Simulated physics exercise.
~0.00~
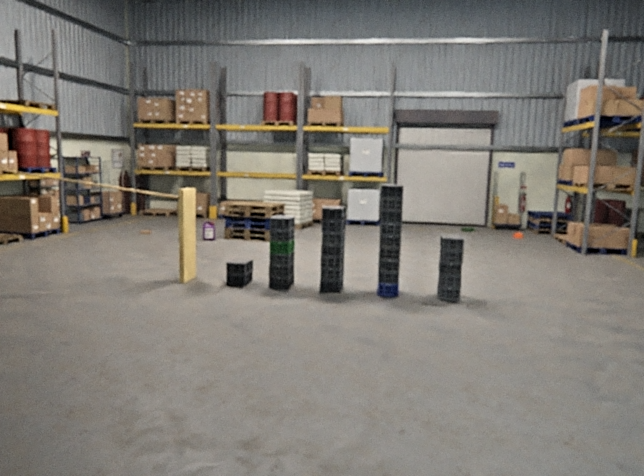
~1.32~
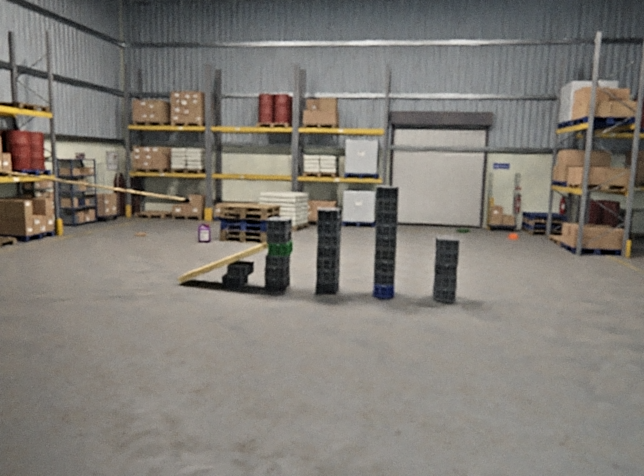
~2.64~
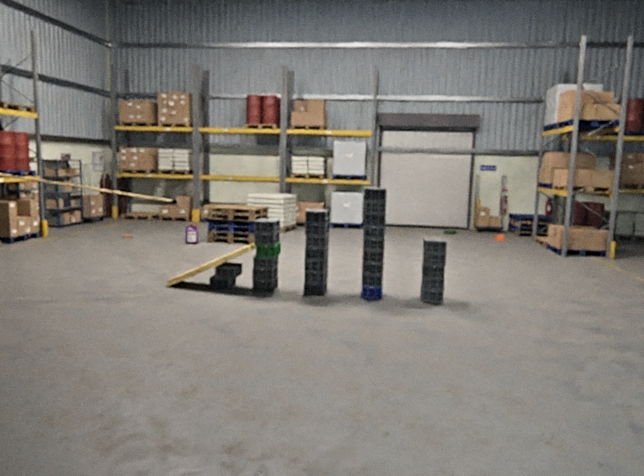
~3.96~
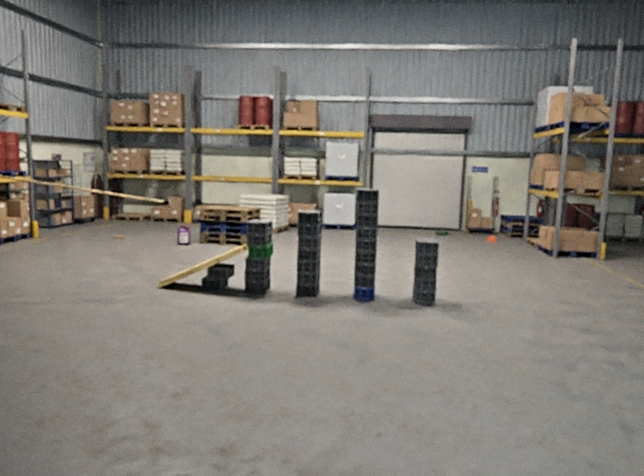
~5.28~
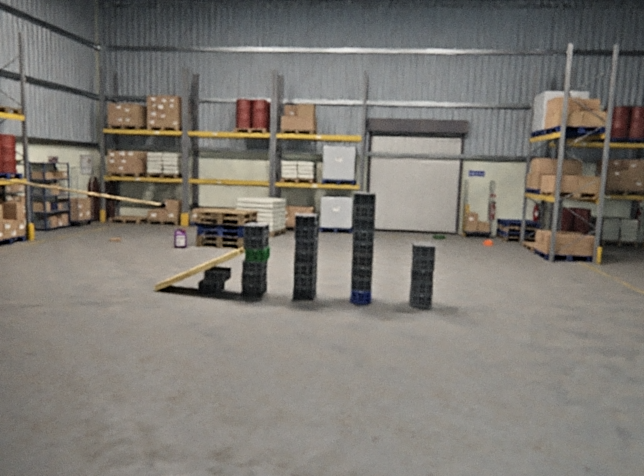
A yellow board stands on end at the left of a file of dark crate stacks in a warehouse, with a long thin pole reaching toward it from the left. The board tips over to the right, passing above the low crate beside it, and lands against the first tall stack, which holds a green crate. It comes to rest there, sloping from the floor up to the stack, while the pole stays still behind. The view pans slightly right. Every stack remains standing, including the tallest, with its blue crate at the base.
